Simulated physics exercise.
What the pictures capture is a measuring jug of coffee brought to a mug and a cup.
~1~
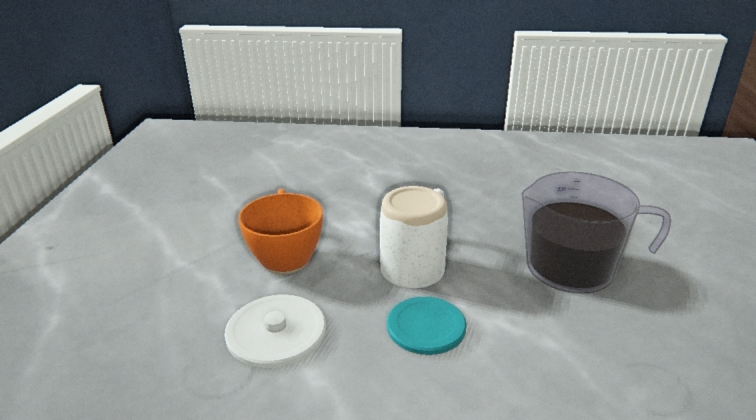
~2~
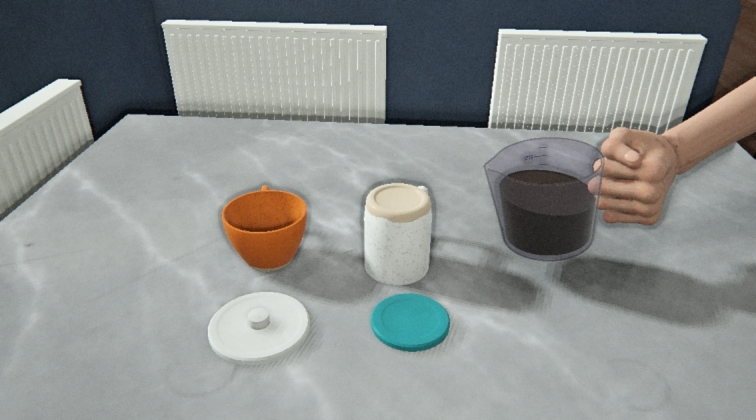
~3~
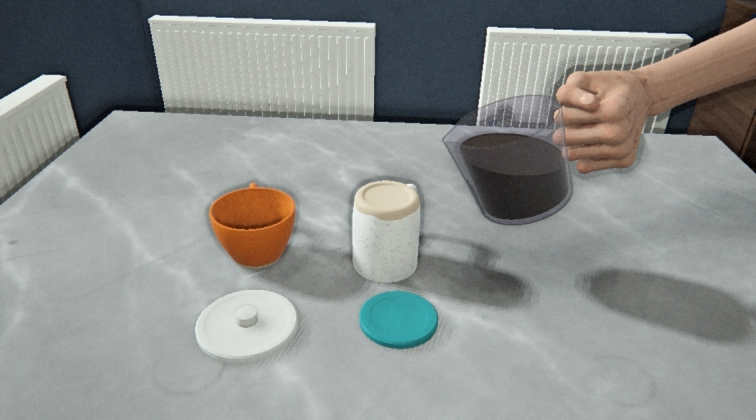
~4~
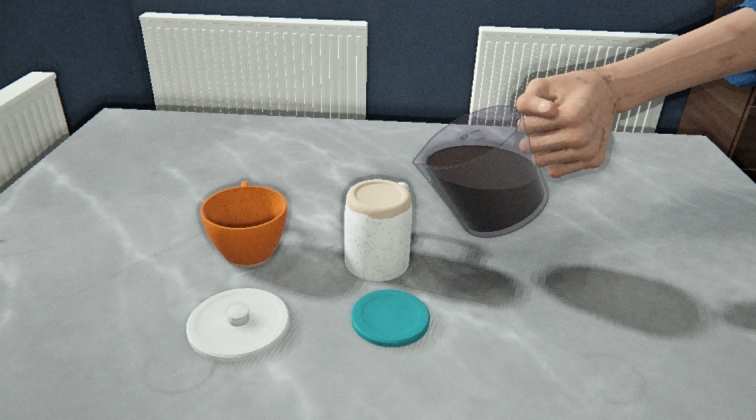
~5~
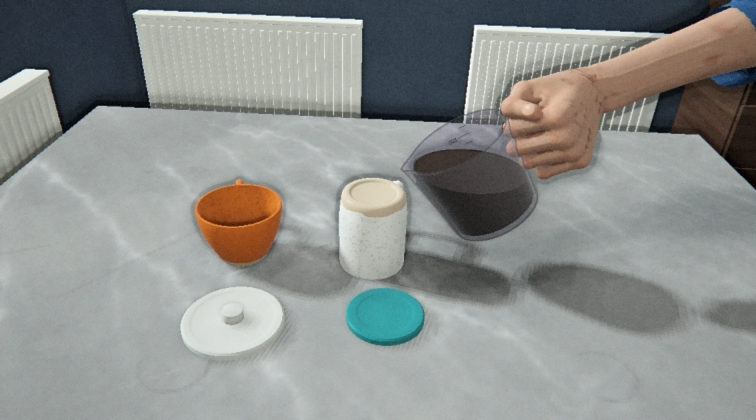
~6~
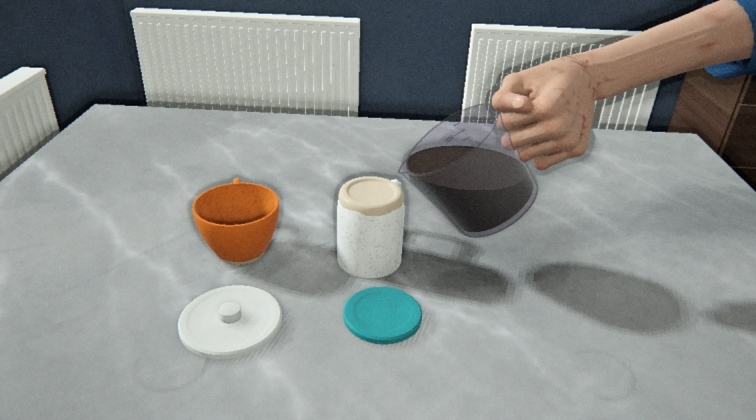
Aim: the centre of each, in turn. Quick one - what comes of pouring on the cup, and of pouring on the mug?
In the end I'd say the cup gets wet within; I'd say the mug gets wet only outside.
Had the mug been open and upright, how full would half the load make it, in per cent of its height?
Estimated level: 60 % of height.
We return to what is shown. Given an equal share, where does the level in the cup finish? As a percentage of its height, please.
About 75%.
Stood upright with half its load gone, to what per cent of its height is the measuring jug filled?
About 30 %.
A moment on, it runs off the upturned base of the mug.
Further on, the coffee goes into the cup.
When it is over, the mug is empty, in a puddle; the cup has its share inside.
